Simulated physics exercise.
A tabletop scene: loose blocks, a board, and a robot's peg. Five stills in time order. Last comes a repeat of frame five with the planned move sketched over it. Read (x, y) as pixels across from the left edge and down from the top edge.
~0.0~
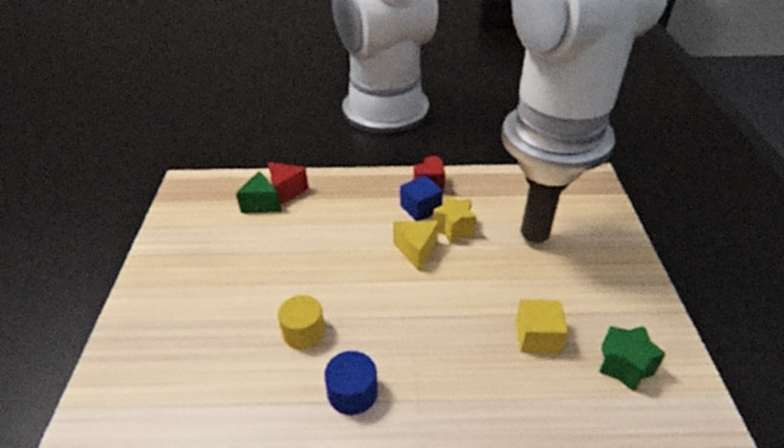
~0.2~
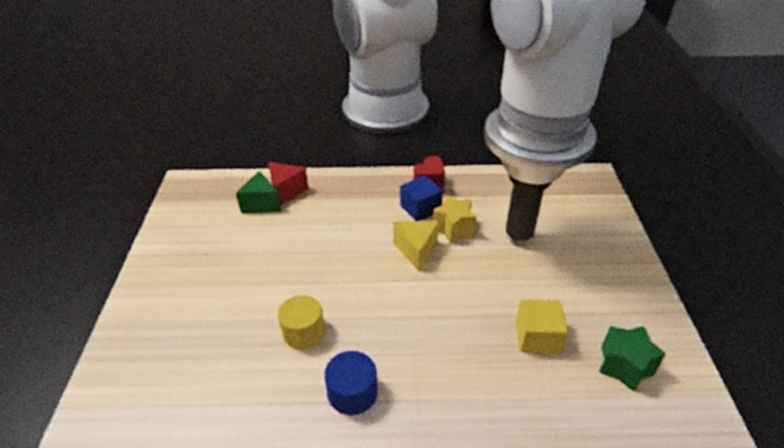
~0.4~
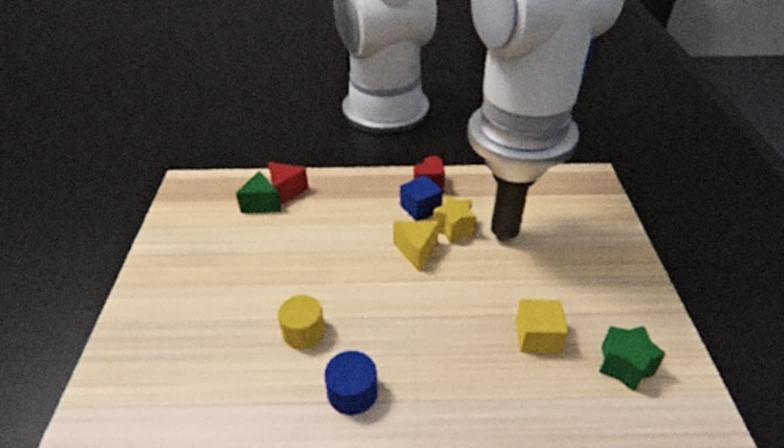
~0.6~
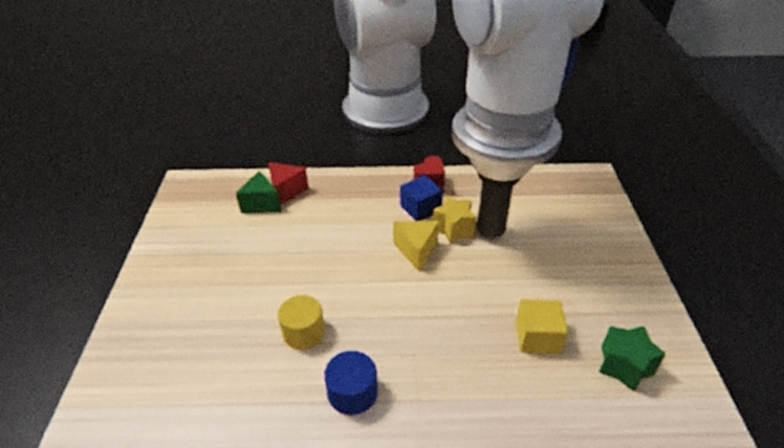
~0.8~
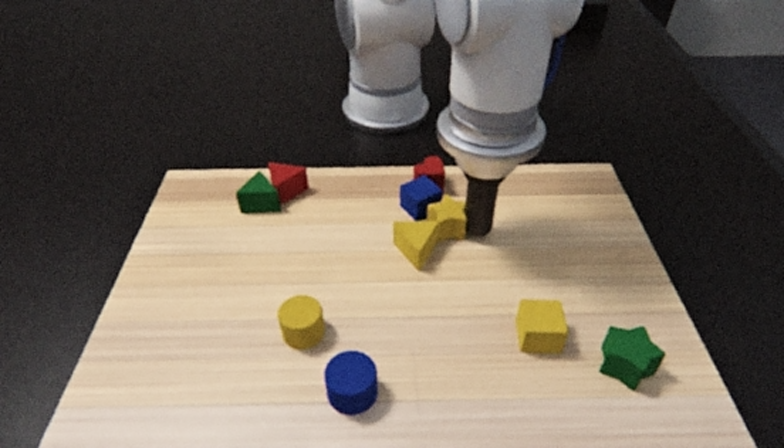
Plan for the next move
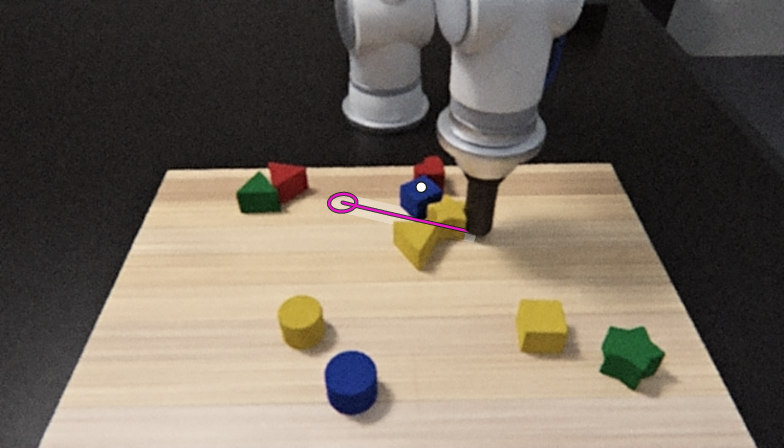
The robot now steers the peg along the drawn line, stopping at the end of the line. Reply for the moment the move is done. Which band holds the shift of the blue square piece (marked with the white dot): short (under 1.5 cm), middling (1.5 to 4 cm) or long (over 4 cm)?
It travels more than 4 cm.
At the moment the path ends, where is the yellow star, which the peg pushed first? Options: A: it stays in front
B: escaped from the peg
Choice A: It stays in front.
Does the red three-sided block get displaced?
No, that is not what happens.
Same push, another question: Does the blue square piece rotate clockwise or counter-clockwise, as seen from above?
Spin direction: Clockwise.
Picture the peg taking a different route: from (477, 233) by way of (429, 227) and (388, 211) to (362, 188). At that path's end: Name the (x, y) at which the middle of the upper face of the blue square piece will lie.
At roughly (392, 162).
Path on the board, straight from (477, 233) to (343, 203); the dot is on the blue square piece.
What follows on the original path. One third of the way, peg at (430, 216); blue square piece at (389, 176), turned 20° clockwise; yellow star at (402, 198).
Two thirds of the way, peg at (385, 206); blue square piece at (382, 171), turned 40° clockwise; yellow star at (356, 190).
At the end, peg at (342, 196); red three-sided block in place; yellow three-sided block in place; blue square piece at (381, 170), turned 50° clockwise; yellow star at (313, 182).
